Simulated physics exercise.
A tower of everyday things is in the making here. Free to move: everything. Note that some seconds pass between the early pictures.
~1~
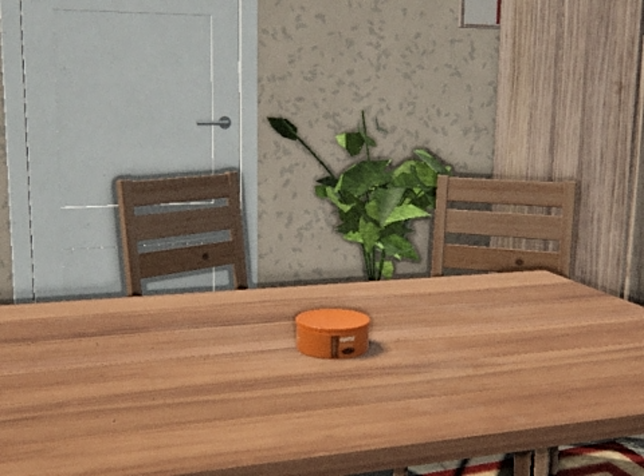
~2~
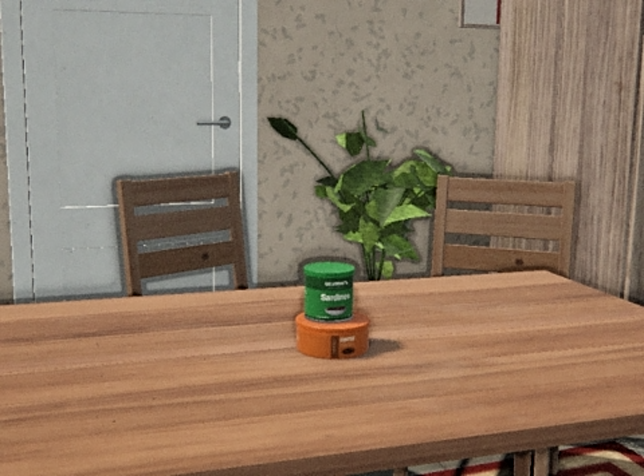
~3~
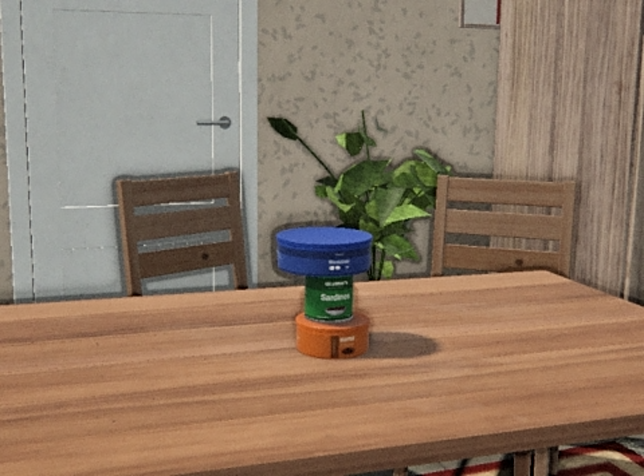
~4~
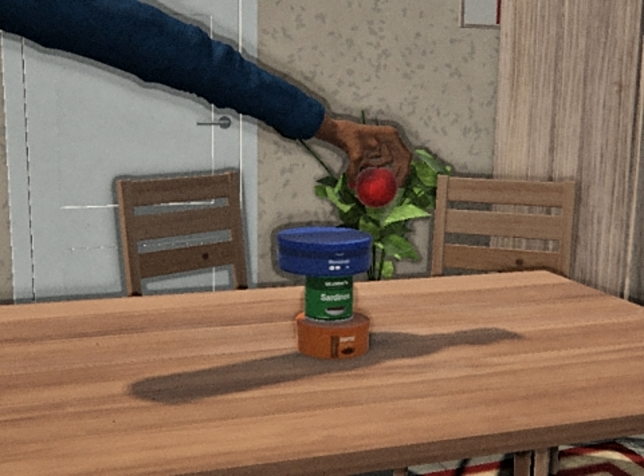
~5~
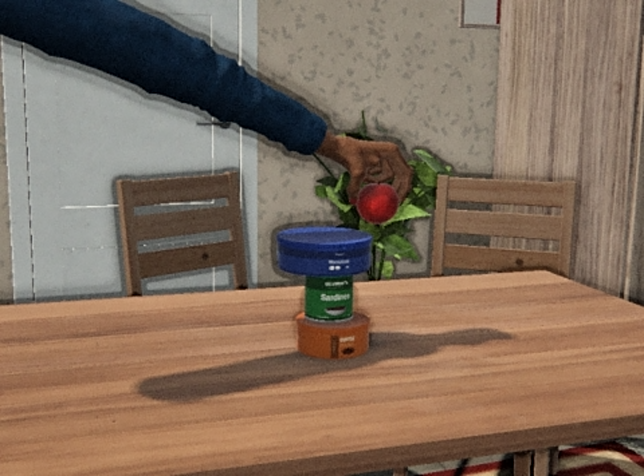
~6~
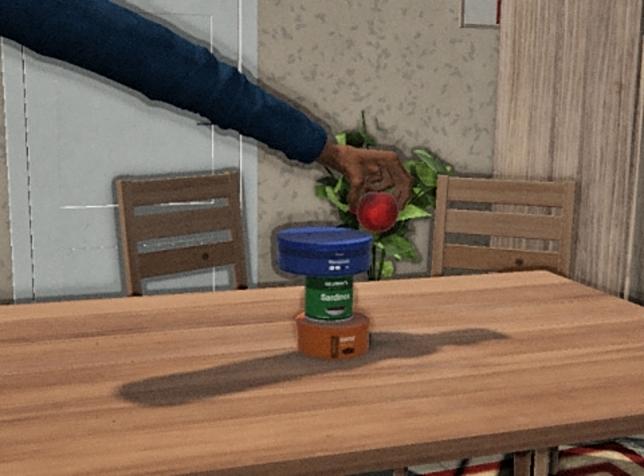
On a wooden dining table, a green tin and then a blue tub were added on top of an orange tub, and a hand reached in from the left, lowering a red apple slightly.
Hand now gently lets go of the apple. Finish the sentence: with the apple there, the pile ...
The pile topples.
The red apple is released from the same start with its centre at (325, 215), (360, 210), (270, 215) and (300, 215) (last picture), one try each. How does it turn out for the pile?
The pile does not fall on try one, does not fall on try two, goes down on try three and does not fall on try four.
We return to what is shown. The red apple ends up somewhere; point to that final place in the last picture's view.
At about (420, 318).
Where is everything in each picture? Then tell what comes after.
The last thing is not in view yet, in the first picture.
The last thing is not in view yet, in the second picture.
The last thing is not in view yet; orange tub (333, 334), in the third picture.
On its way; red apple (377, 187); green tin (329, 292), in the fourth picture.
On its way; red apple (378, 203); blue tub (324, 251), in the fifth picture.
In place under the hand; red apple (378, 212); orange tub (333, 334), in the sixth picture.
Then, 0.30 s after the last picture, red apple now fallen.
Then, 0.50 s after the last picture, things are still on the move.
At rest, fallen, red apple; the other 3 in place. Seen from the same camera at the end, red apple near (419, 318). The pile loses its balance.
